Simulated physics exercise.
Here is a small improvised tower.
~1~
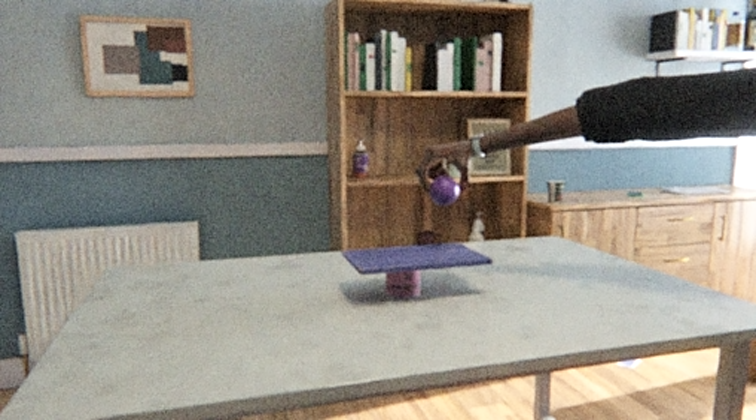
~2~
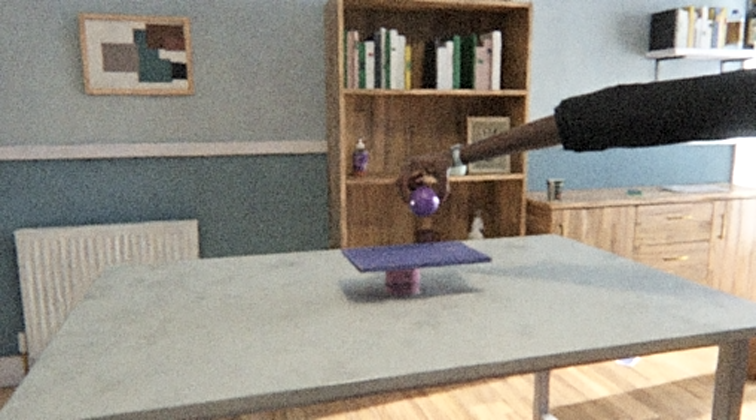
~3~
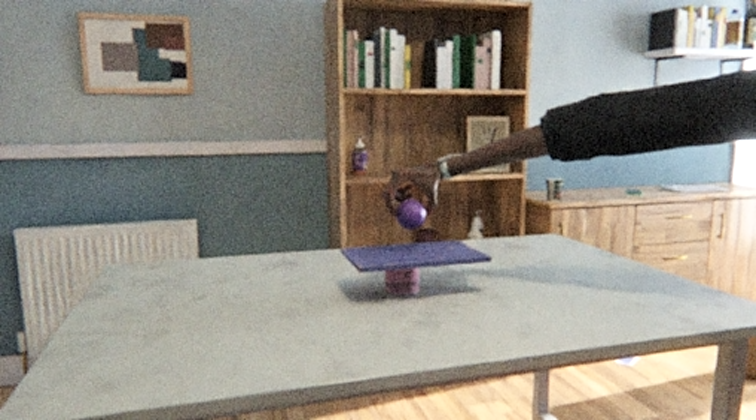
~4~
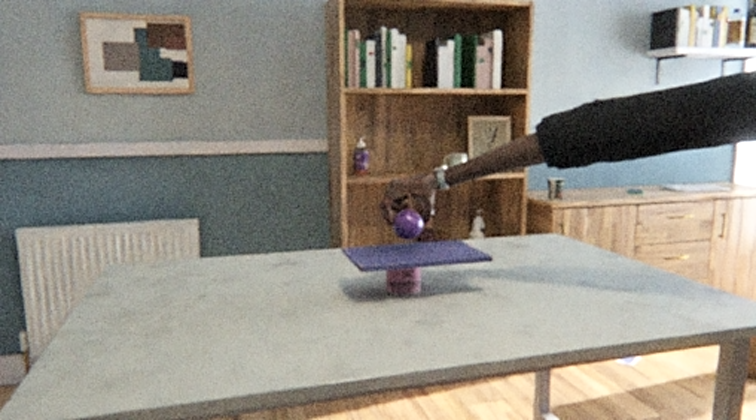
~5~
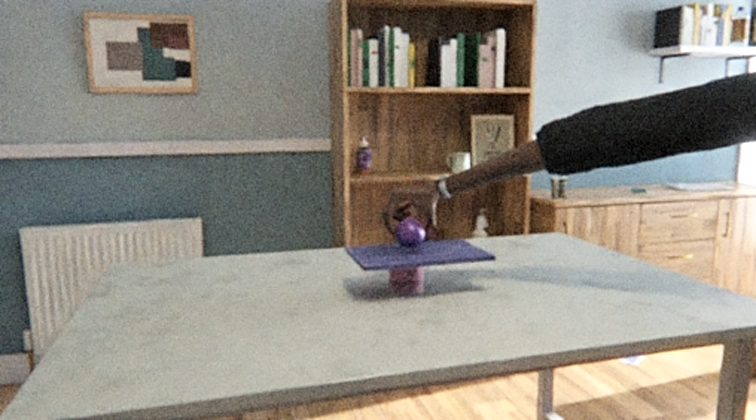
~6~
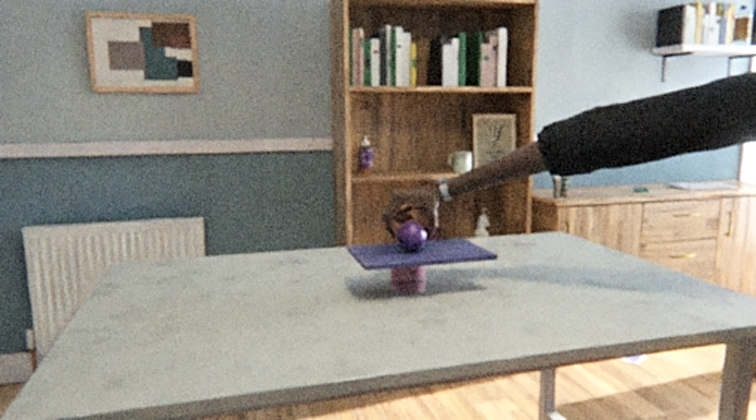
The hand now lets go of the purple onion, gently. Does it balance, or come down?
In the end the stack holds.
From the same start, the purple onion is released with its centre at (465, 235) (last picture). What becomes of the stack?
Then it comes apart.
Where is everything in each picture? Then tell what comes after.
In the first picture, still above its spot; purple onion (444, 191); blue board (415, 257).
In the second picture, still above its spot; purple onion (423, 202); blue board (414, 255).
In the third picture, still above its spot; purple onion (411, 215); blue board (414, 255).
In the fourth picture, still above its spot; purple onion (408, 224); blue board (415, 254).
In the fifth picture, still above its spot; purple onion (410, 233); blue board (418, 253).
In the sixth picture, in place under the hand; purple onion (411, 236); blue board (420, 253).
Then, 0.20 s past the last view, nothing moves.
Then, 0.70 s past the last view, purple onion resting near (411, 236).
Finally, all 3 still in place. Final places as the last picture's camera would see them, purple onion near (412, 236). The stack stays up.
